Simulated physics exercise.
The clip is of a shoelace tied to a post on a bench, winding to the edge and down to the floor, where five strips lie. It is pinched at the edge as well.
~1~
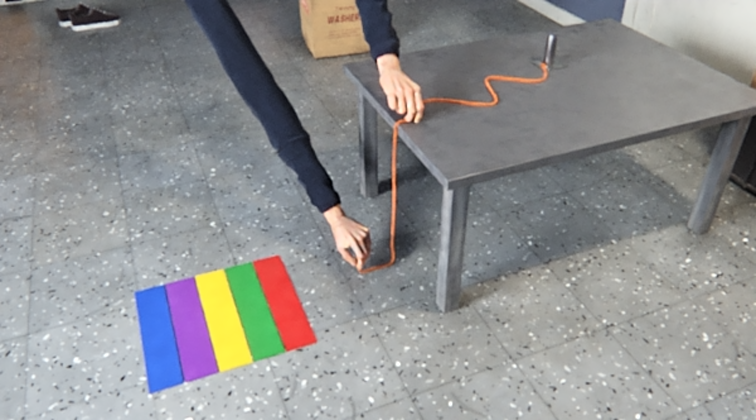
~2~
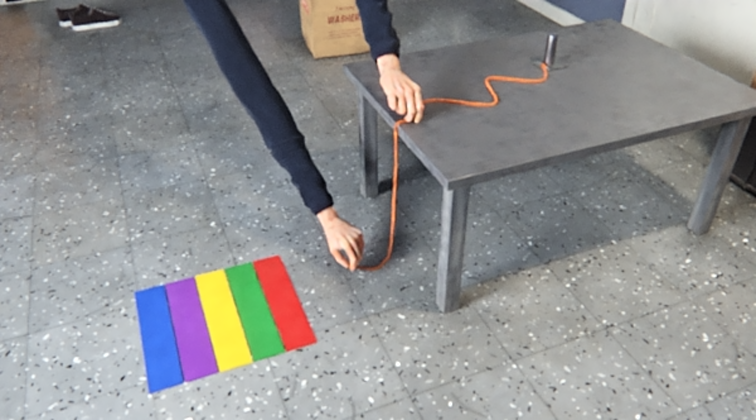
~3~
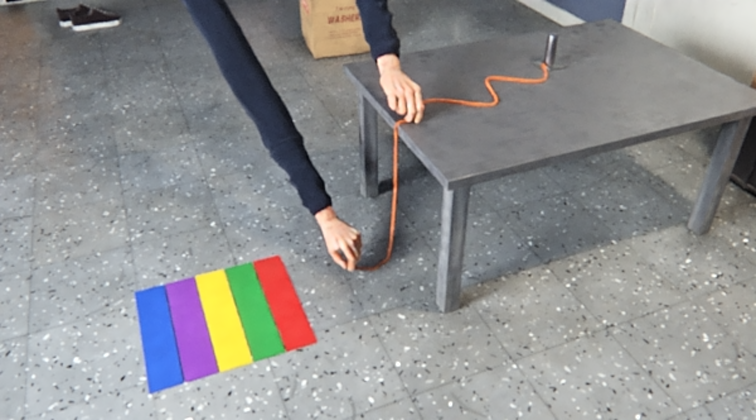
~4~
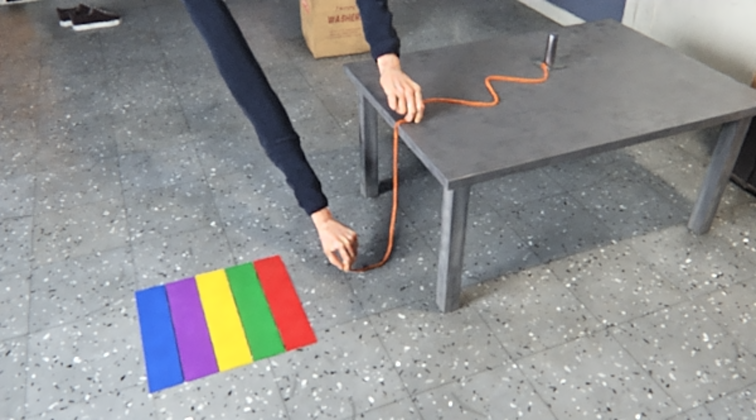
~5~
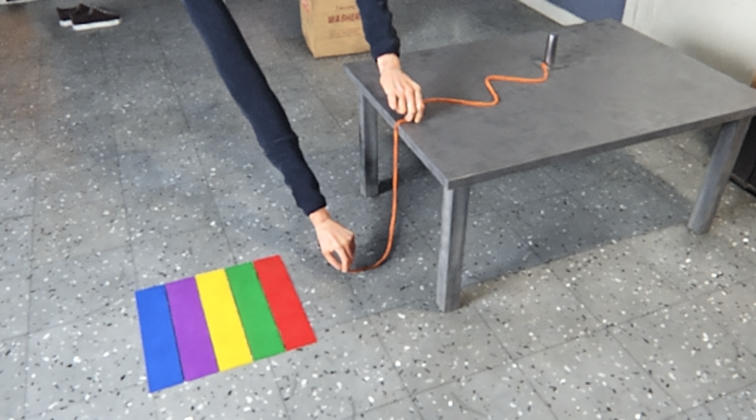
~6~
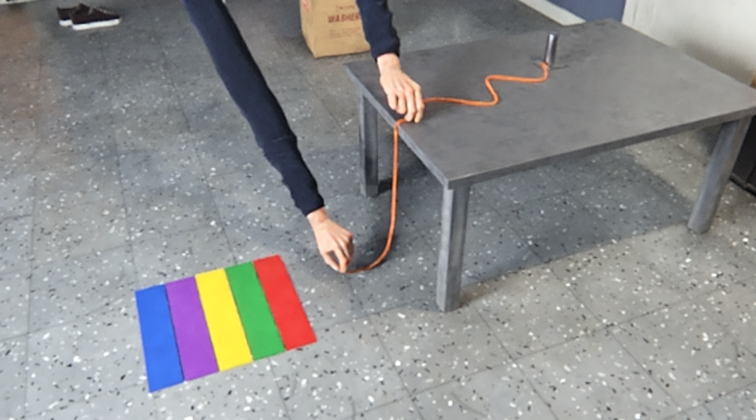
On a speckled floor beside a grey bench, a hand draws an orange cord's end slightly left while another pinches it above.
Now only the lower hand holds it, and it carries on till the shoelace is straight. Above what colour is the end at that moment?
Over blue.
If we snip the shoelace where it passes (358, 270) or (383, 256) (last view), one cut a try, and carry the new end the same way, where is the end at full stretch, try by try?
Near (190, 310) and (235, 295).
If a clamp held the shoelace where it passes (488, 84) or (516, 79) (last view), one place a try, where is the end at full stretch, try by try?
The places are (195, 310) and (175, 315).
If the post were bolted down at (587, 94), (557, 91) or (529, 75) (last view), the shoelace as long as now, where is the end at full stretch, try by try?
Near (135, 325), (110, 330) and (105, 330).
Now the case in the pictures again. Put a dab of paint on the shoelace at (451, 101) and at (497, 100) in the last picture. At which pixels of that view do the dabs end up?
At (394, 116), then (437, 101).
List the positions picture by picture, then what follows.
In the first picture, end (357, 264); red (295, 329); green (264, 338); yellow (231, 348); purple (198, 358); blue (163, 368).
In the second picture, end (350, 266); shoelace through (544, 80) (488, 85) (459, 102) (411, 120) (395, 184) (391, 245).
In the third picture, end (348, 267).
In the fourth picture, end (344, 268); shoelace through (544, 79) (488, 85) (460, 102) (412, 120) (395, 184) (390, 245).
In the fifth picture, end (342, 268).
In the sixth picture, end (340, 268); shoelace through (544, 79) (488, 85) (460, 102) (412, 119) (395, 184) (389, 244).
Soon after, end near (221, 301); over yellow.
Then, end near (178, 312); over purple.
At full stretch, end near (152, 319); over blue. The end stops over the blue strip.
